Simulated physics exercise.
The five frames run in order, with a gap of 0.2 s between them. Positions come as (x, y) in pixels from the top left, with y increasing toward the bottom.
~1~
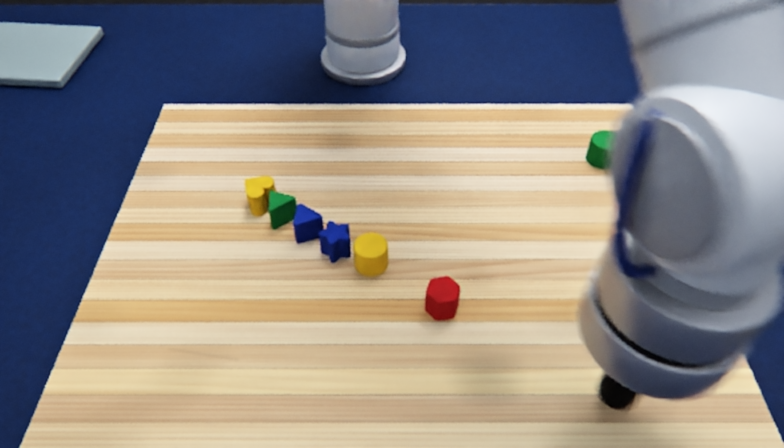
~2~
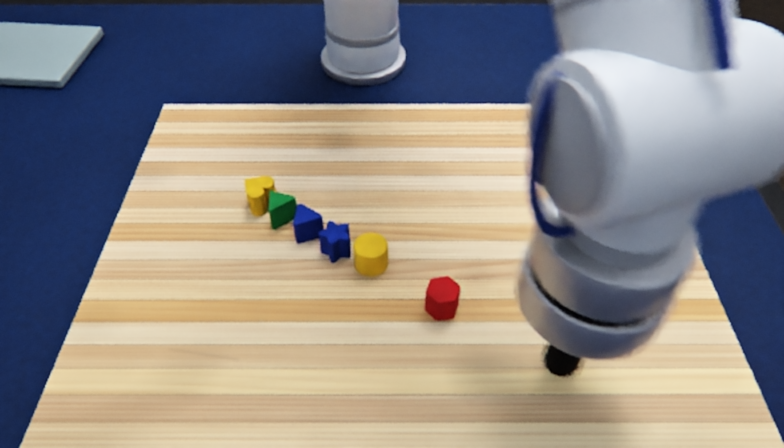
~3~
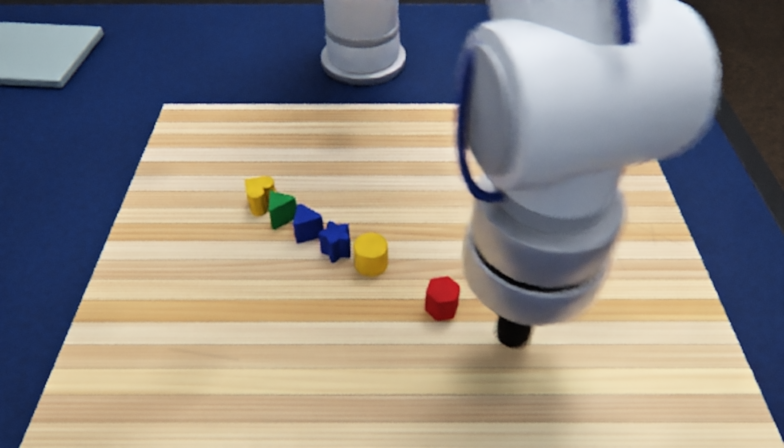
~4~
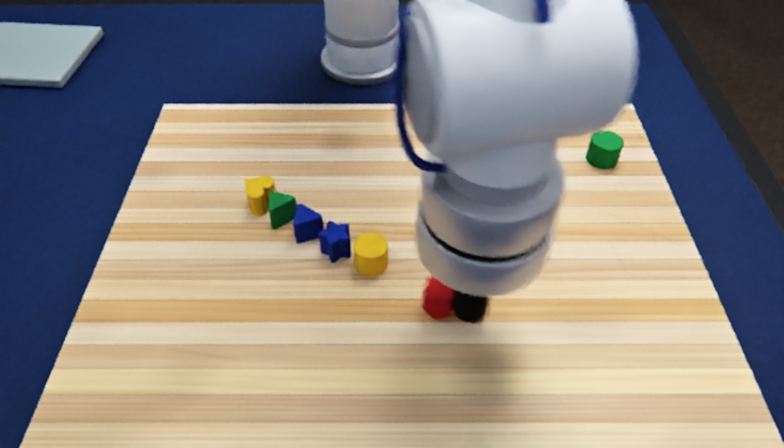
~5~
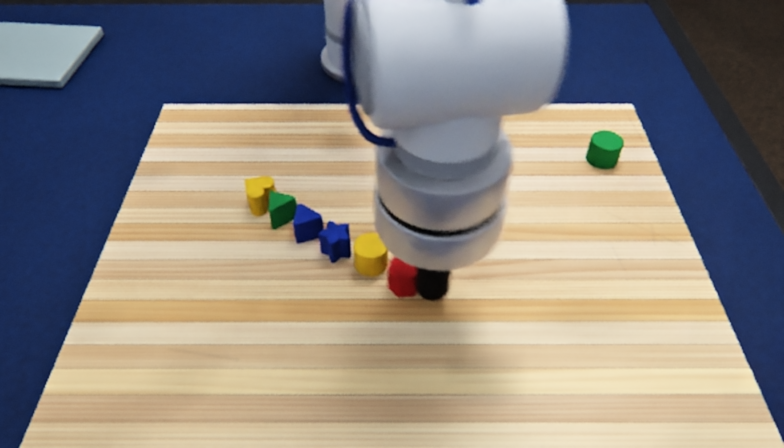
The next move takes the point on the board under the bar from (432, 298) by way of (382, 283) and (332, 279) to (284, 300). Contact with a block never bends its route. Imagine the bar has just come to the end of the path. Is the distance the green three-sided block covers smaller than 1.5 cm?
It seems so.
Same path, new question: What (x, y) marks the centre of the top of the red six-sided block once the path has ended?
The middle of its top is at (338, 234).
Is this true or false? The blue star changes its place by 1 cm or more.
Answer: True.
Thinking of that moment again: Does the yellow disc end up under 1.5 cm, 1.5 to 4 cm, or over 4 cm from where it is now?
Ends over 4 cm away.
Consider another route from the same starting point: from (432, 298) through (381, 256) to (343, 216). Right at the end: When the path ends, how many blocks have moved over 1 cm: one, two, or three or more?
Three or more move.
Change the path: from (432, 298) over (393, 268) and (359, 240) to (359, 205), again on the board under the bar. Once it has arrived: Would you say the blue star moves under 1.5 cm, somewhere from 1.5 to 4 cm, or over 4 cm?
Once the path ends, it will sit over 4 cm from where it is now.
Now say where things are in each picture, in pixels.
In the first picture, bar's lower end (617, 393); green three-sided block (278, 199); blue star (335, 232); yellow disc (371, 245); red six-sided block (443, 289).
In the second picture, bar (561, 361); blocks still.
In the third picture, bar (513, 333); blocks still.
In the fourth picture, bar (470, 309); red six-sided block (441, 287).
In the fifth picture, bar (433, 287); green three-sided block (278, 199); blue star (335, 232); yellow disc (371, 245); red six-sided block (405, 266).
What follows on the original path. One third of the way, bar (381, 272); blue star (318, 220), turned 50° anticlockwise; yellow disc (348, 224); red six-sided block (360, 246), turned 35° clockwise.
Two thirds of the way, bar (330, 269); green three-sided block (273, 197); blue star (317, 213), turned 75° anticlockwise; yellow disc (346, 210); red six-sided block (338, 234), turned 110° clockwise.
At the end, bar (281, 290); green three-sided block (273, 197); blue star (317, 213), turned 75° anticlockwise; yellow disc (346, 210); red six-sided block (338, 234), turned 110° clockwise.
